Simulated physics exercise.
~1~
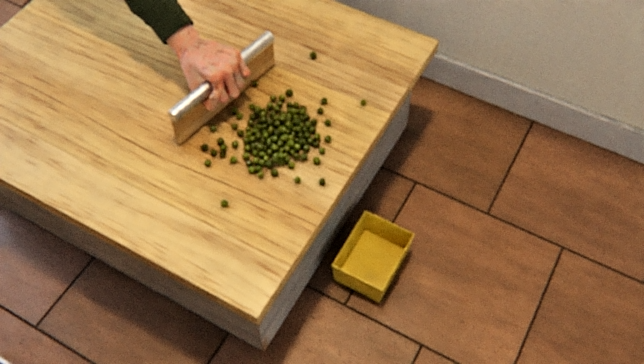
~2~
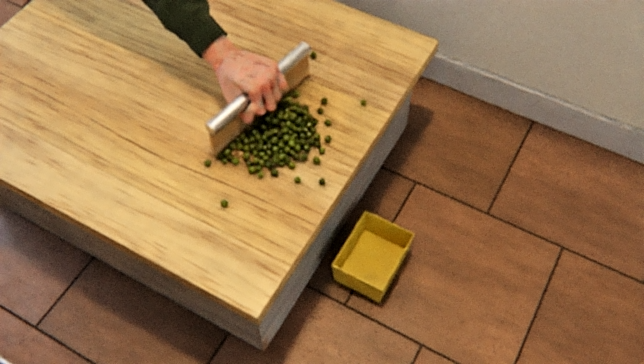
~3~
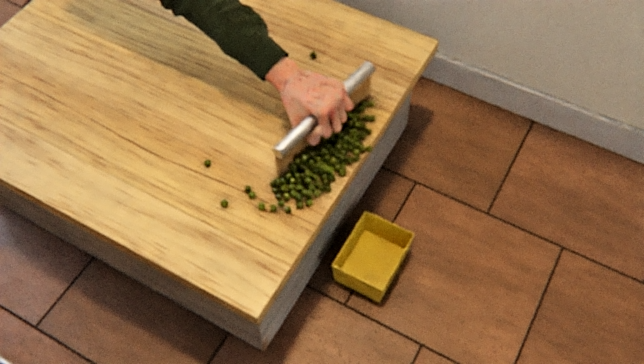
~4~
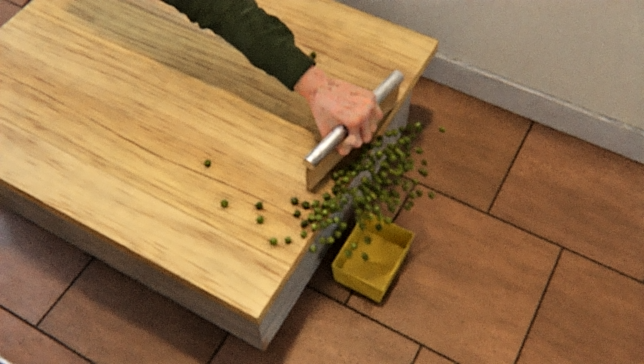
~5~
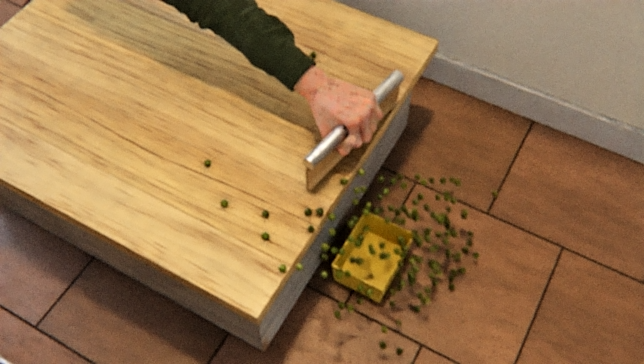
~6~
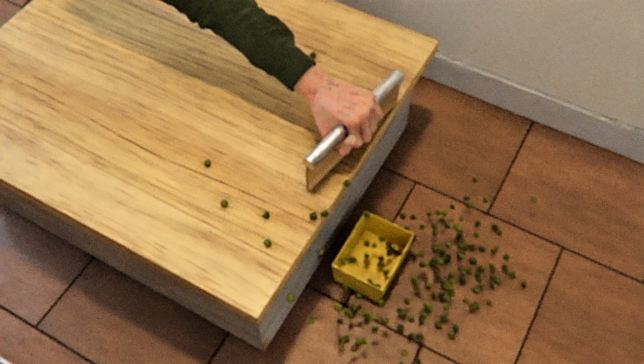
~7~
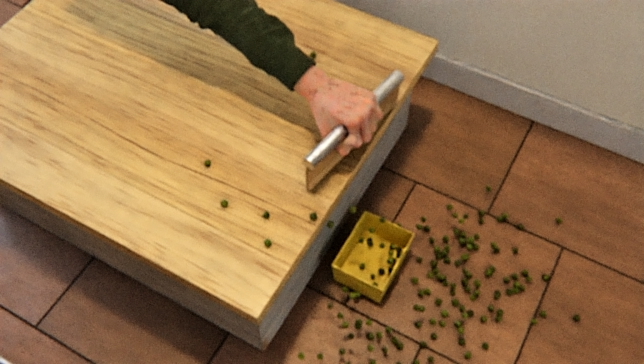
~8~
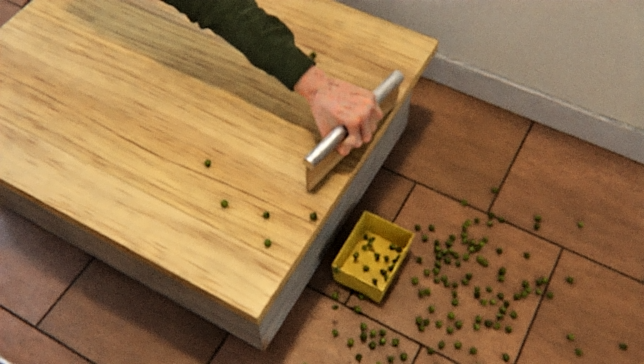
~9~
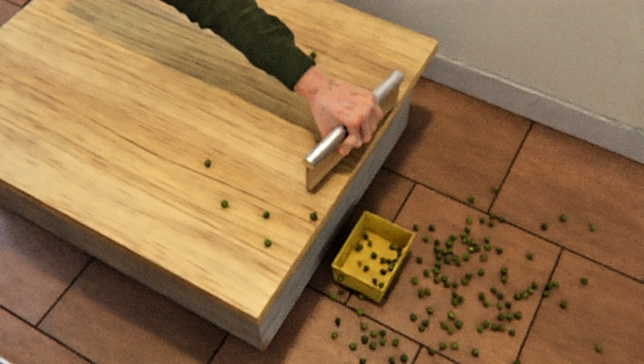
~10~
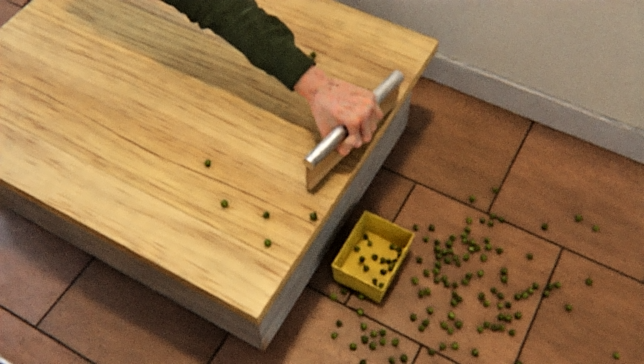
A hand in a dark green sleeve pushed a pile of small olives across a wooden tabletop with a scraper, stopping at the right edge as they spilled over; a few landed in the yellow tin, but most scattered across the tiled floor.
